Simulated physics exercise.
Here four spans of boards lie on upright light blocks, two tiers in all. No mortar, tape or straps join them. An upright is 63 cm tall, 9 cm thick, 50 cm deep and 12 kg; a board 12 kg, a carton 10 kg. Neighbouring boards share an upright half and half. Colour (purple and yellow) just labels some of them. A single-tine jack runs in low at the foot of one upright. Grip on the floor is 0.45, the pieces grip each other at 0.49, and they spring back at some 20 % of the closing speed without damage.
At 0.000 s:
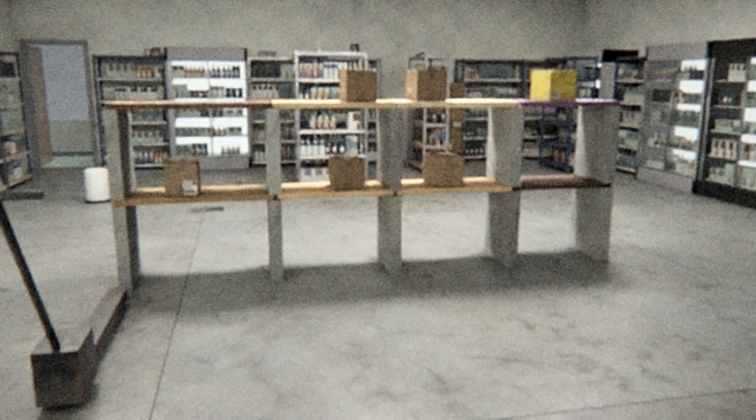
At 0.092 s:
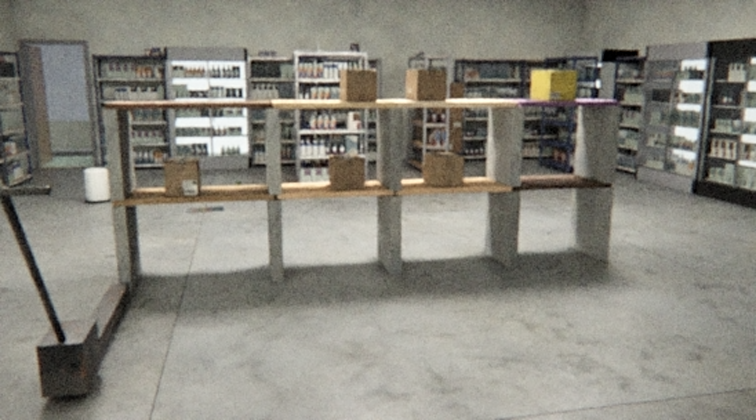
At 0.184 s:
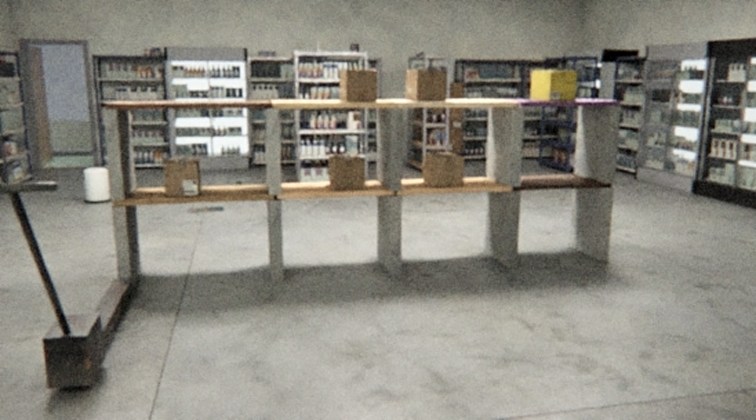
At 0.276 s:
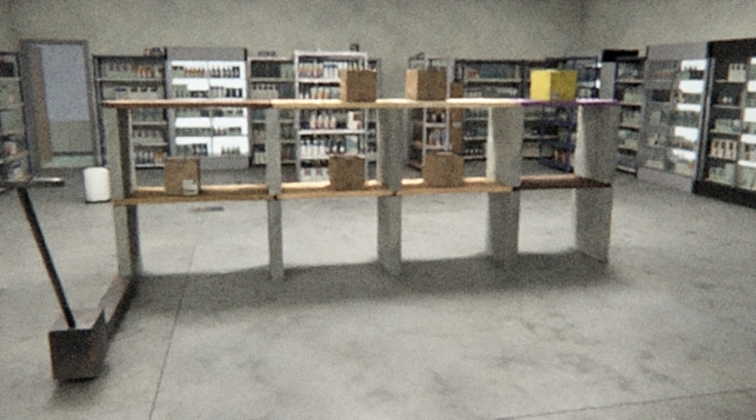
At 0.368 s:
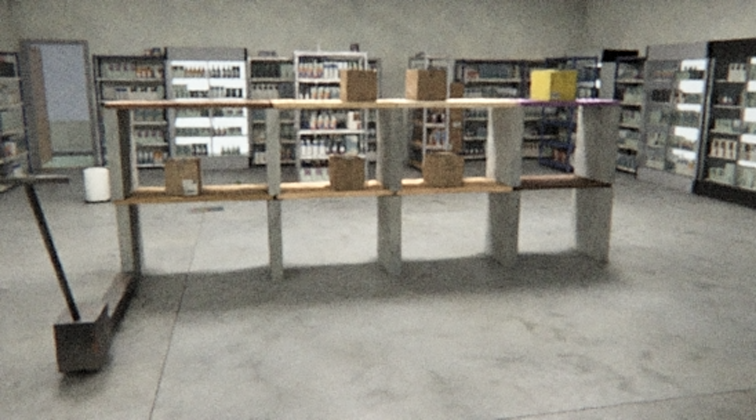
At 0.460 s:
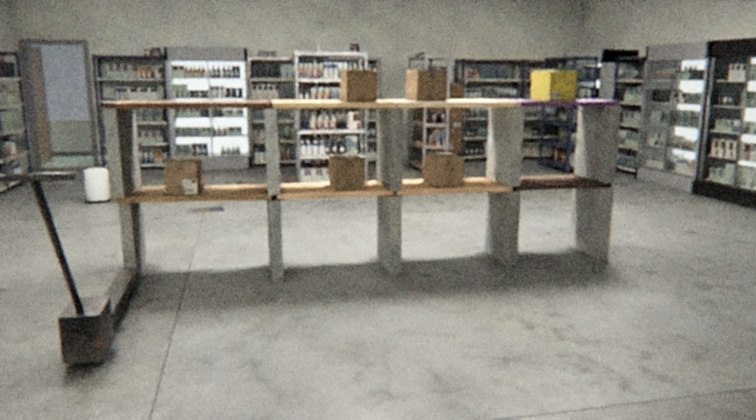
In the video, a jack with an upright handle moves slowly away from the viewer at the left, beside a two-tier board shelf holding brown cartons and a yellow one, while the shelf and cartons show almost no visible movement.
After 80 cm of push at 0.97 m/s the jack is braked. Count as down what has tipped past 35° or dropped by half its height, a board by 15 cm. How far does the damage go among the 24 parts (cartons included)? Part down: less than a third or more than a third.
Ending down: Under a third.
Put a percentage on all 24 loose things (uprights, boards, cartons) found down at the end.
About 0 per cent.
Around 0.56 s, none of the 24 pieces down, 5 disturbed.
Finally (2.1 s), none of the 24 pieces down, 6 disturbed; purple board unmoved; yellow carton unmoved. That is 0 per cent. Seen by the last camera, middles, purple board near (557, 103), yellow carton near (553, 86).
